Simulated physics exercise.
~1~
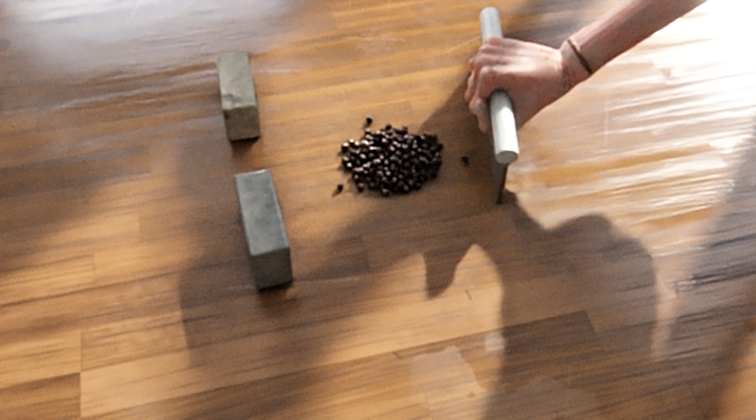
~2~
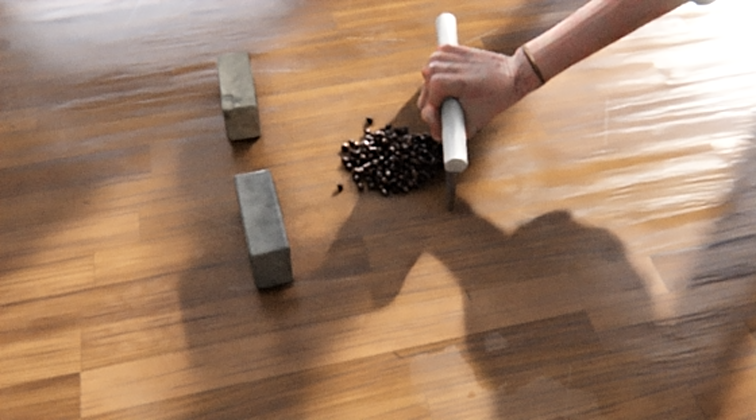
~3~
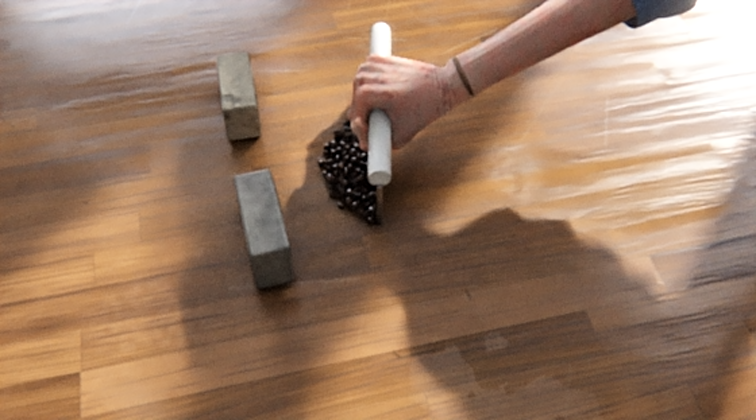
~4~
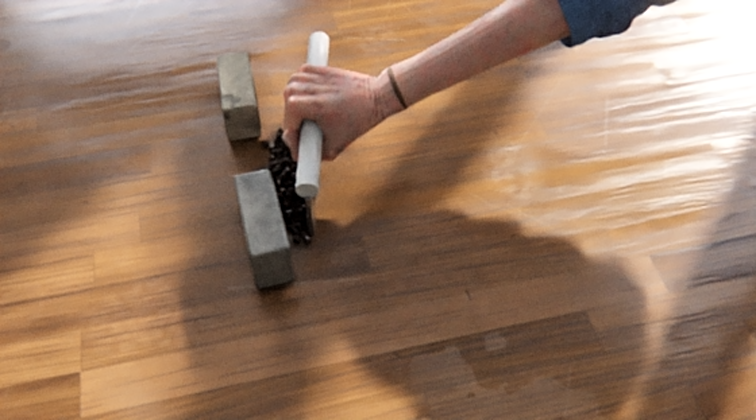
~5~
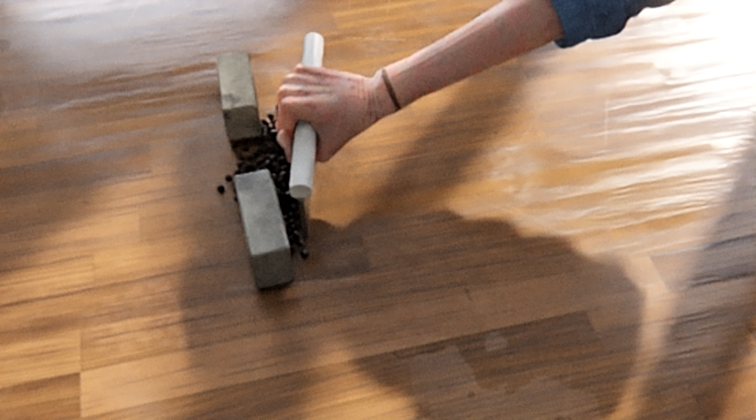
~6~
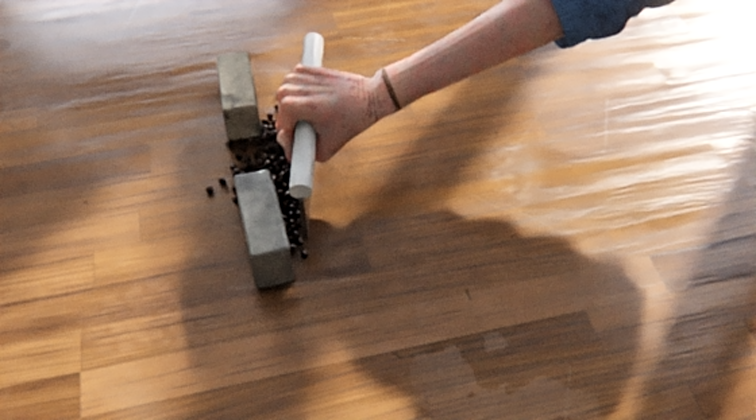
On a glossy wooden floor streaked with sunlight and shadow, seen from above at a slant, two grey blocks stand on the left with a narrow gap between them. A heap of dark coffee beans lies to their right, and a hand grips a pale rod-handled scraper beyond it. The hand moves the scraper left into the heap and sweeps the beans toward the blocks, squeezing them into a long band. The scraper halts just short of the blocks. A few beans spill through the gap, but most remain held up against the blocks.
